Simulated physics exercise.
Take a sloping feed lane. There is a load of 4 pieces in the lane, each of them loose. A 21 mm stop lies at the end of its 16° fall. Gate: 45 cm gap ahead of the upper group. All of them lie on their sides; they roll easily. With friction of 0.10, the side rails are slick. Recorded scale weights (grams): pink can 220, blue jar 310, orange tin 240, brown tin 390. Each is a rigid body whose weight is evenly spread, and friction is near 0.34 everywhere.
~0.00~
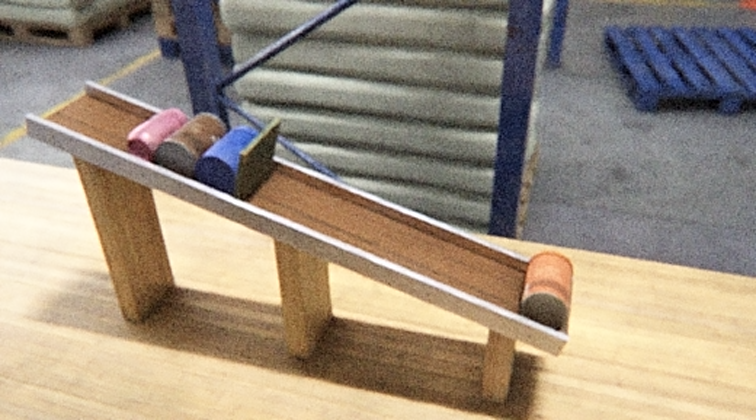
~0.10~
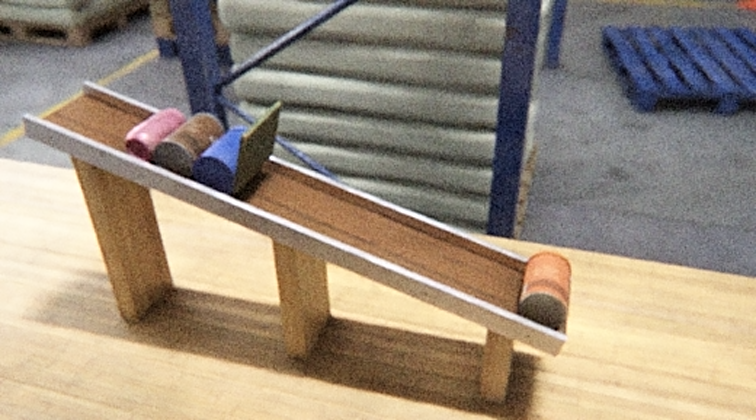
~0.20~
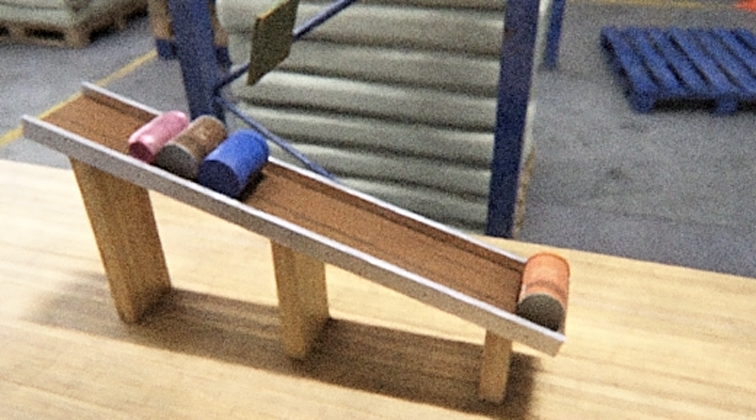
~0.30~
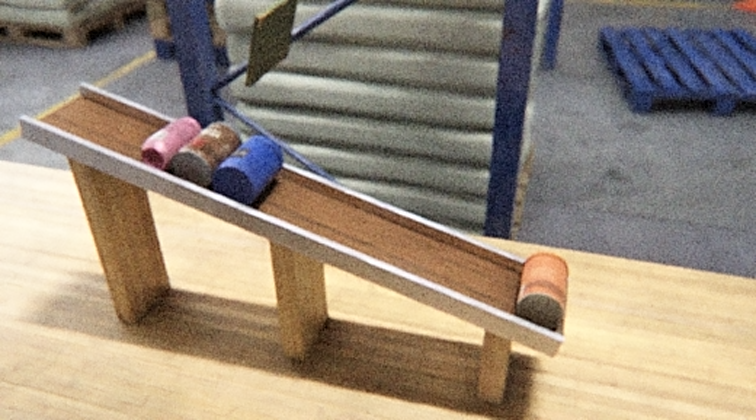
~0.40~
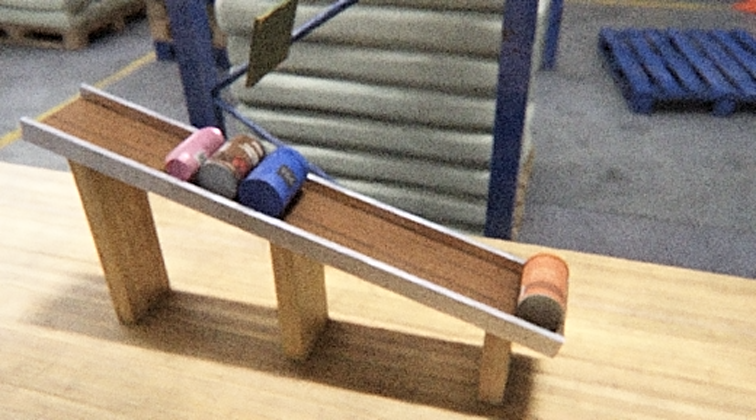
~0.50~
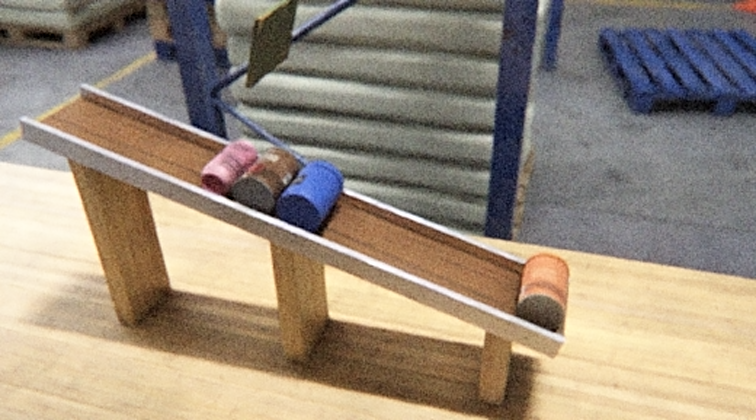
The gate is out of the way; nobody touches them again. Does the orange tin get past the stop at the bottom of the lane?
Off.
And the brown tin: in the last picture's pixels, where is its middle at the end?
Look near (501, 274) and you'll find it.
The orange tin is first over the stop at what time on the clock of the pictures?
That comes at close to 1.0 seconds.
After 0.70 s, leader 20 cm from the stop; orange tin near (544, 291).
After 0.90 s, leader 5 cm from the stop; orange tin near (559, 287).
In the end (1.5 s), over the stop, orange tin; the other 3 in the lane.
